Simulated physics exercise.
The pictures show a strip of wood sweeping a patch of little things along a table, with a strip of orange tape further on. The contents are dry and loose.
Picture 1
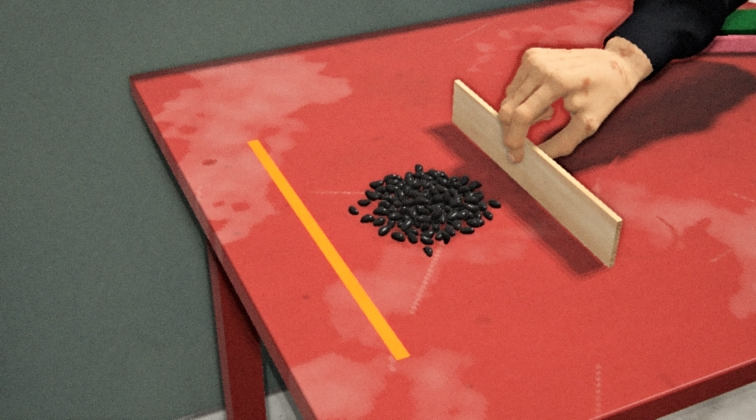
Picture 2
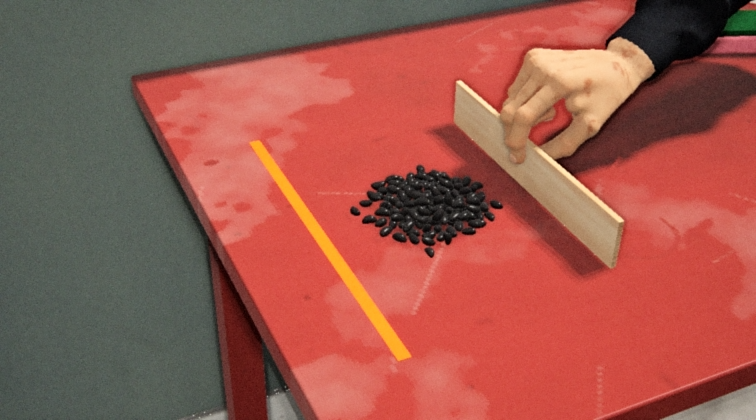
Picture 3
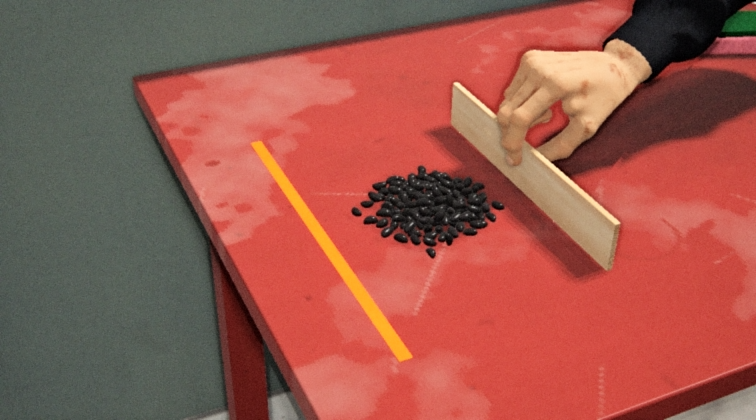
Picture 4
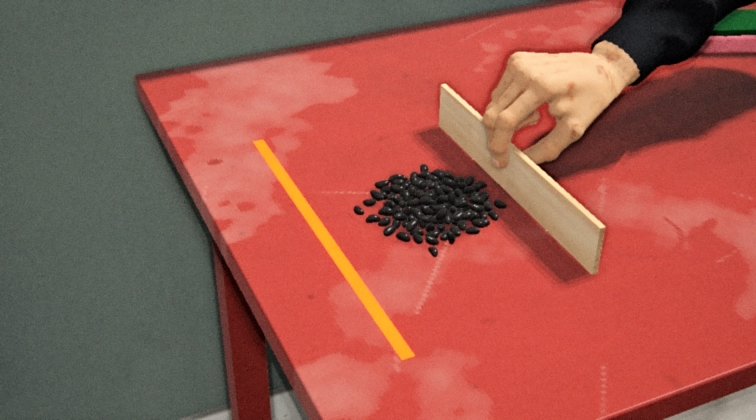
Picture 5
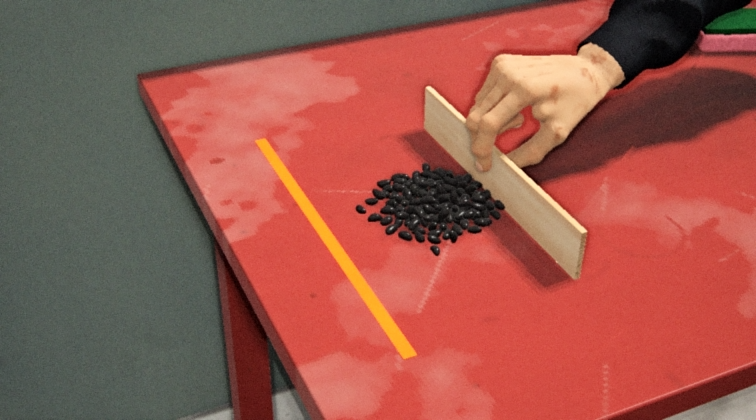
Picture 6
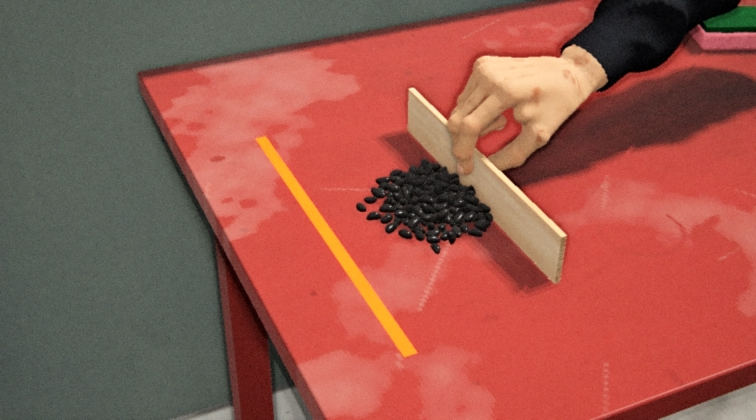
A hand slides a strip of wood left into a heap of black beans.
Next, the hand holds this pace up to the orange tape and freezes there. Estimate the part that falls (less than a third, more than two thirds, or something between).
Over the edge goes less than a third of it.
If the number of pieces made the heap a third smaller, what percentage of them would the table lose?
About 0 per cent.
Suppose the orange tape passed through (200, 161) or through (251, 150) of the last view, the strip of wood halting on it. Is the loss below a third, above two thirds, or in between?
The first try: Over two thirds. The second: Less than a third.
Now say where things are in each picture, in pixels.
Strip of wood (603, 231), at rest; orange tape (258, 150), about a palm's width from the edge; edge at (230, 262); the heap (434, 199), black beans, in the first picture.
Strip of wood (604, 232), at rest, in the second picture.
Strip of wood (601, 234); the heap (437, 201), in the third picture.
Strip of wood (586, 238), in the fourth picture.
Strip of wood (568, 242); the heap (442, 198), in the fifth picture.
Strip of wood (548, 246); orange tape (266, 146); edge at (238, 258); the heap (428, 206), roughly a third pushed along, in the sixth picture.
Just after the last frame, strip of wood still moving, near (398, 172); heap all on the table, its front near (318, 231).
A moment on, strip of wood stopped at the orange tape; heap all on the table, its front near (233, 257).
Further on, strip of wood stopped at the orange tape; heap about a tenth over the edge.
When it is over, strip of wood stopped at the orange tape; heap about a tenth over the edge.
